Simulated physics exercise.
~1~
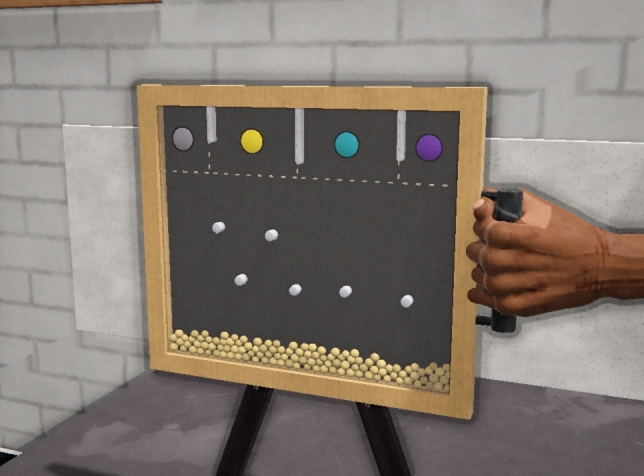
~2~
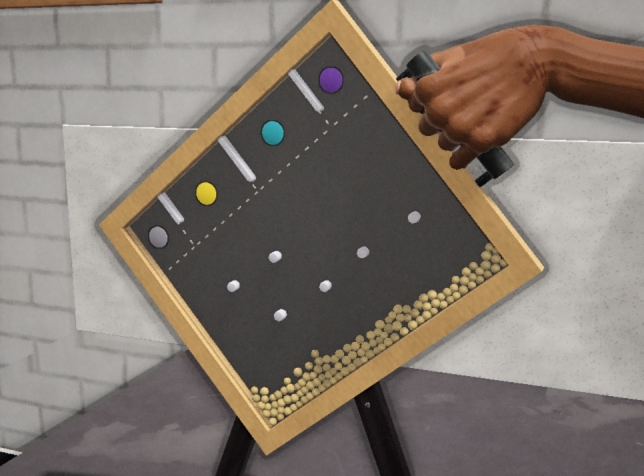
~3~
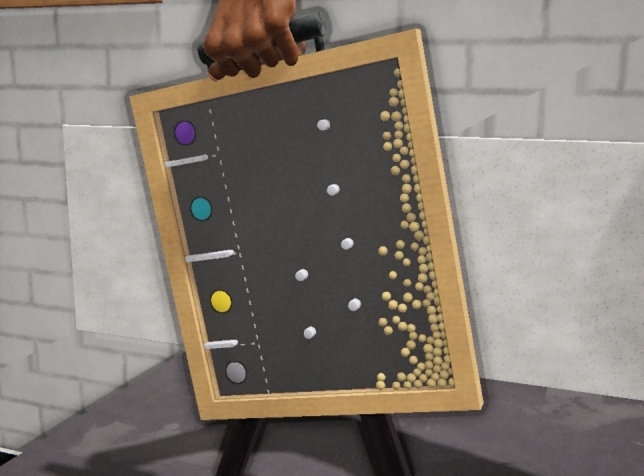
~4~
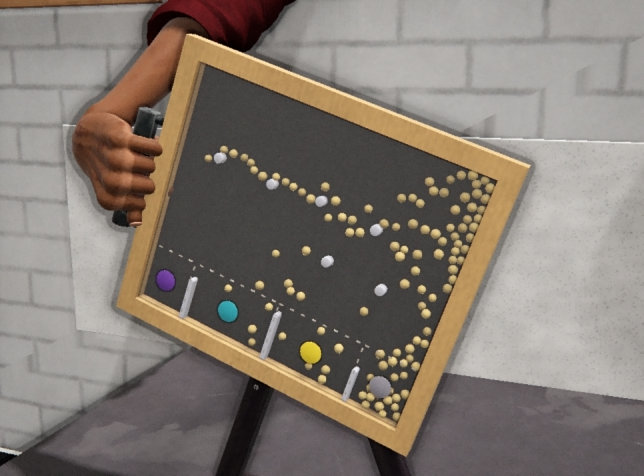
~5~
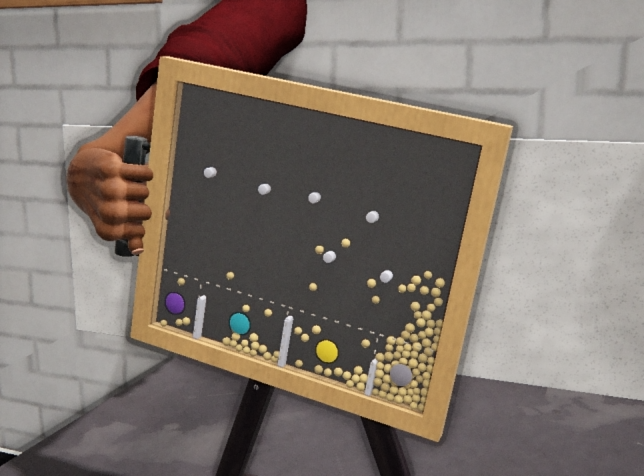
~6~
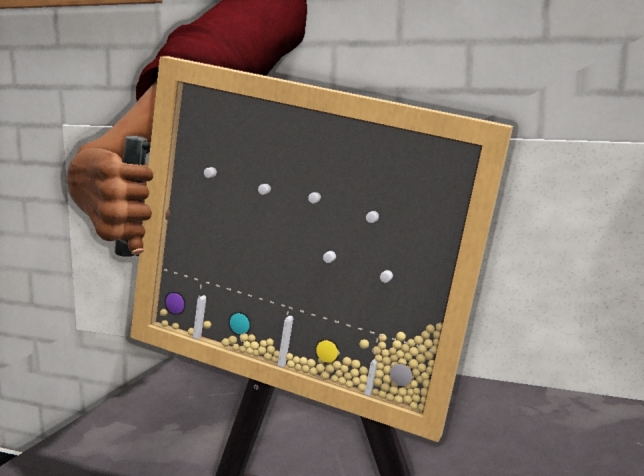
A square wooden-framed box with a dark back and clear front stands on black legs before a whitewashed brick wall, seen by a still camera from slightly to one side. Pale beads line its bottom, below six small pegs and four top pockets marked grey, yellow, turquoise and purple. A hand gripping the right-side handle swings the box anticlockwise, and the beads slide and pile along the low side. As it goes nearly upside down, they spill across the pegs towards the pockets. It stops slightly tilted, the beads settling in all four, most around grey at lower right, fewest by purple.
